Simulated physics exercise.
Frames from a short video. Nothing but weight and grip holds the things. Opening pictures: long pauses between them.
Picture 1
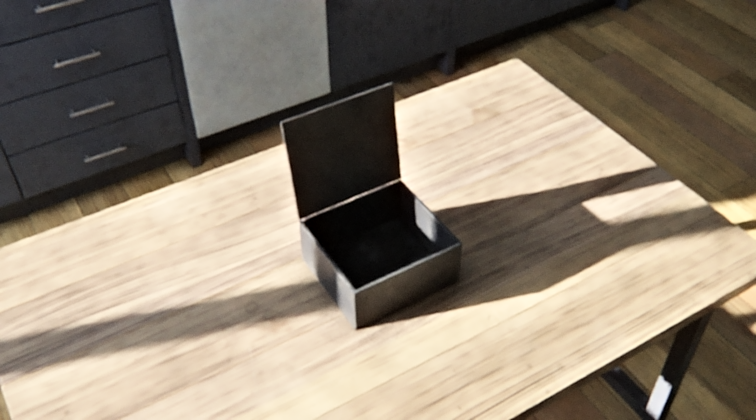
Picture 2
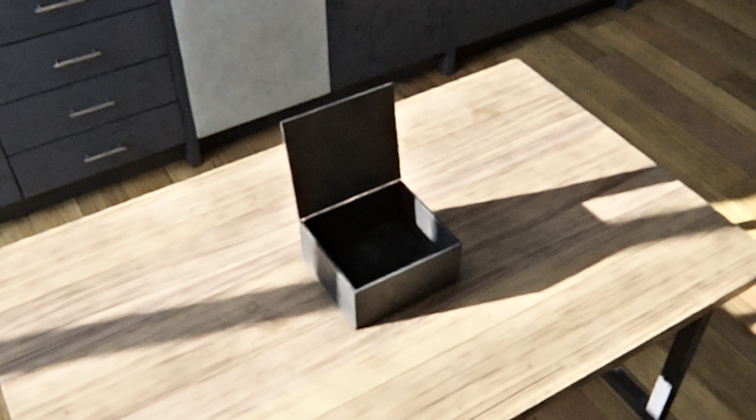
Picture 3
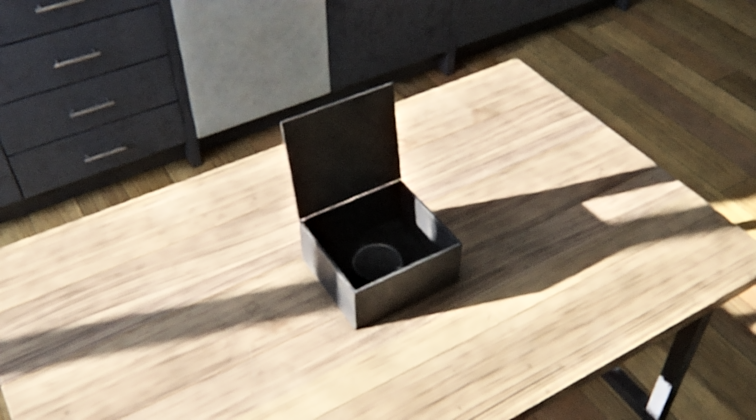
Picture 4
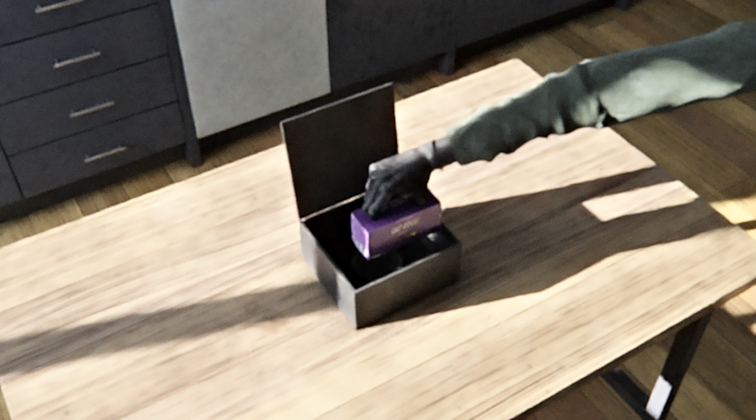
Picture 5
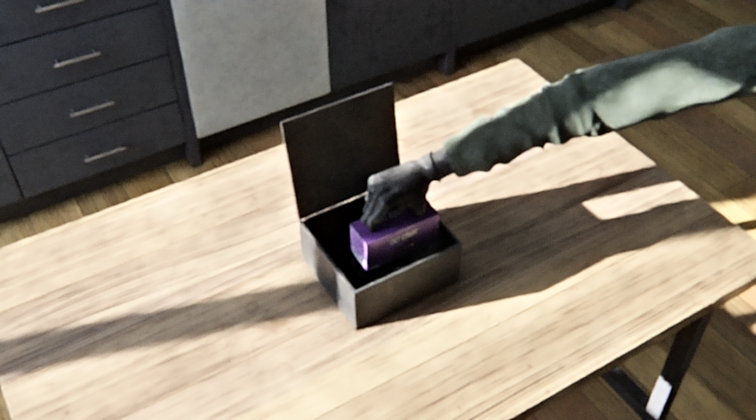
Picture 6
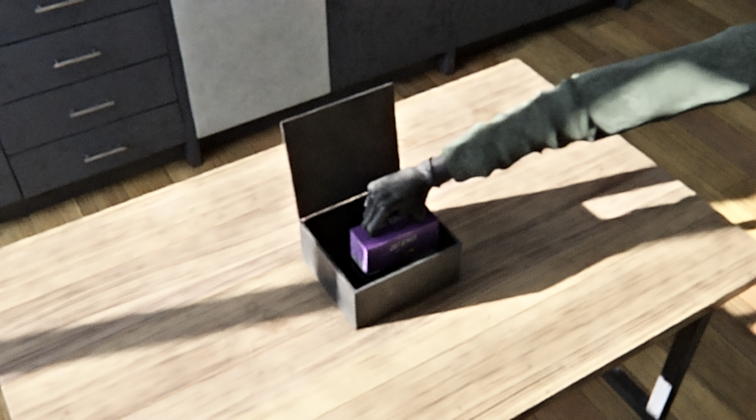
A dark-gloved hand in a grey-green sleeve reaches in from the right over a pale wooden table, seen from above at an angle, with dark drawers and a light grey panel behind. An open black box with a raised lid sits mid-table, at first looking empty, then showing a dark round object inside. The hand lowers a purple carton into the box and keeps hold of it, while the camera stays still.
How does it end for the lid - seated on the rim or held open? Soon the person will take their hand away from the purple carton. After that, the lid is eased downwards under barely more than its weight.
For the lid it ends held open.
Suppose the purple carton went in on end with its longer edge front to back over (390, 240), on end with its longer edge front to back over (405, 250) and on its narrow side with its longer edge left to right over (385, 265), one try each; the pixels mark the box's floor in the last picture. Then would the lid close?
In the first case the lid stays propped open; in the second it stays propped open; in the third it comes down fully.
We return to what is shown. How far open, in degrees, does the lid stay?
Angle: About 20°.
Then, 1.40 s on from there, lid 77° above the rim.
Then, 1.70 s on from there, lid 47° above the rim.
In the end, lid 22° above the rim; both unmoved. At the end, from the last picture's camera, purple carton near (395, 239).
